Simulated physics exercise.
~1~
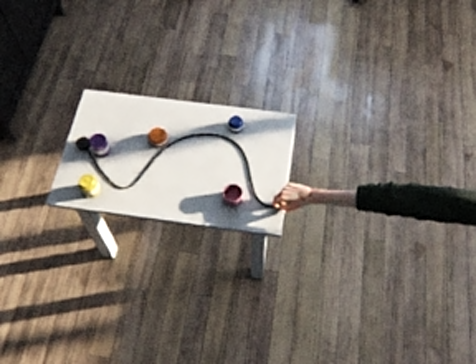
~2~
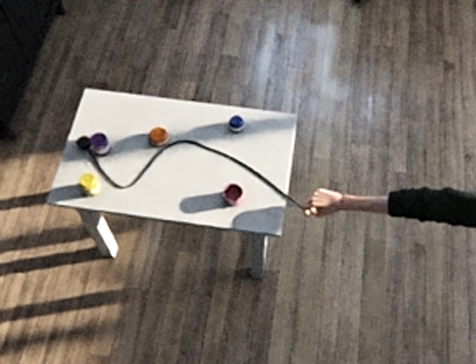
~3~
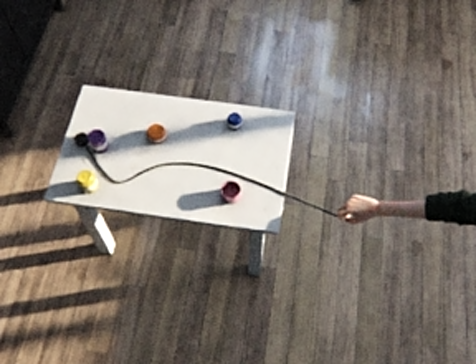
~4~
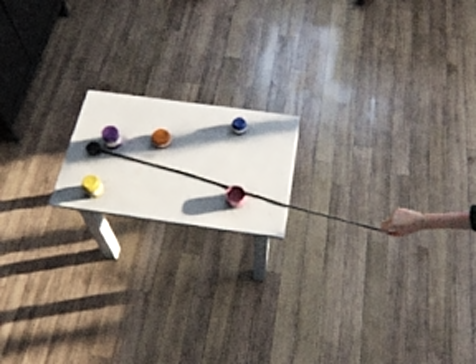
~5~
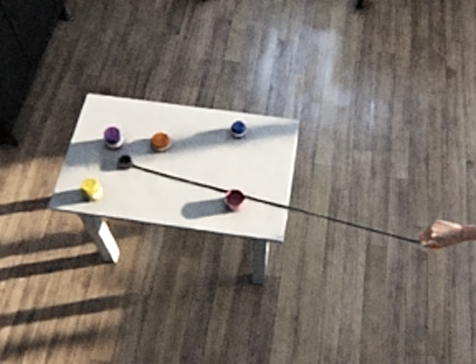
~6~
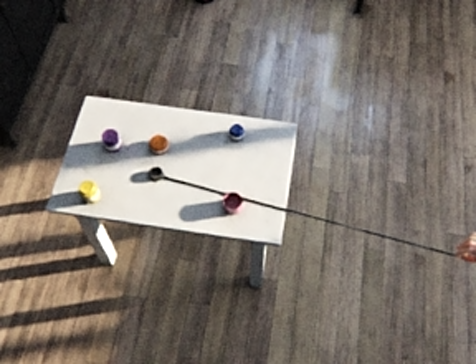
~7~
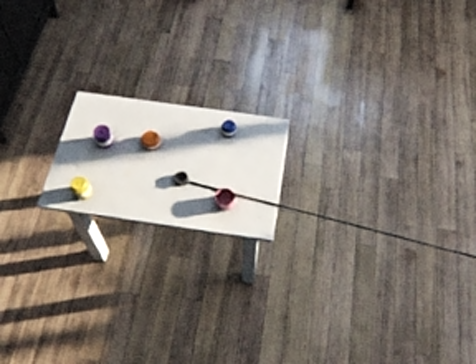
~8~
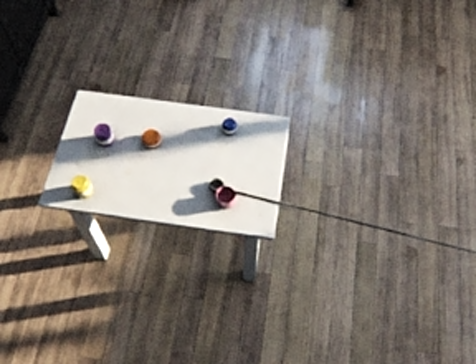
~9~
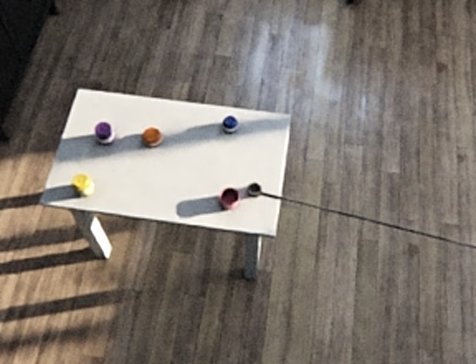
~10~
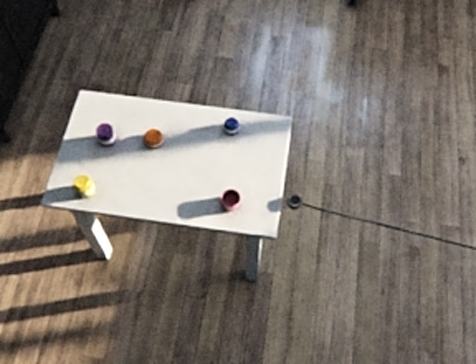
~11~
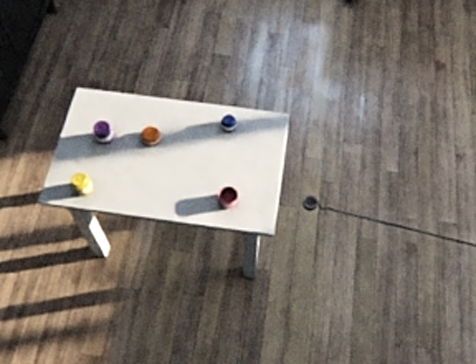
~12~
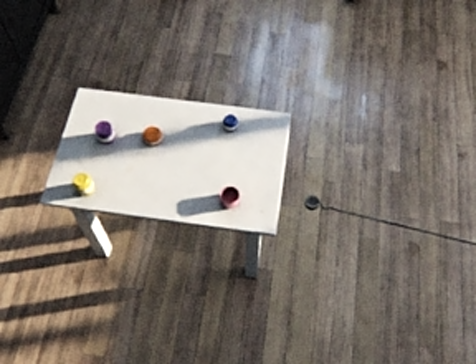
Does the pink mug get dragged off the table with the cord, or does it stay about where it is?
The pink mug stays about where it is on the table. The blue jar hardly moves either, while the purple tin is shifted a little.
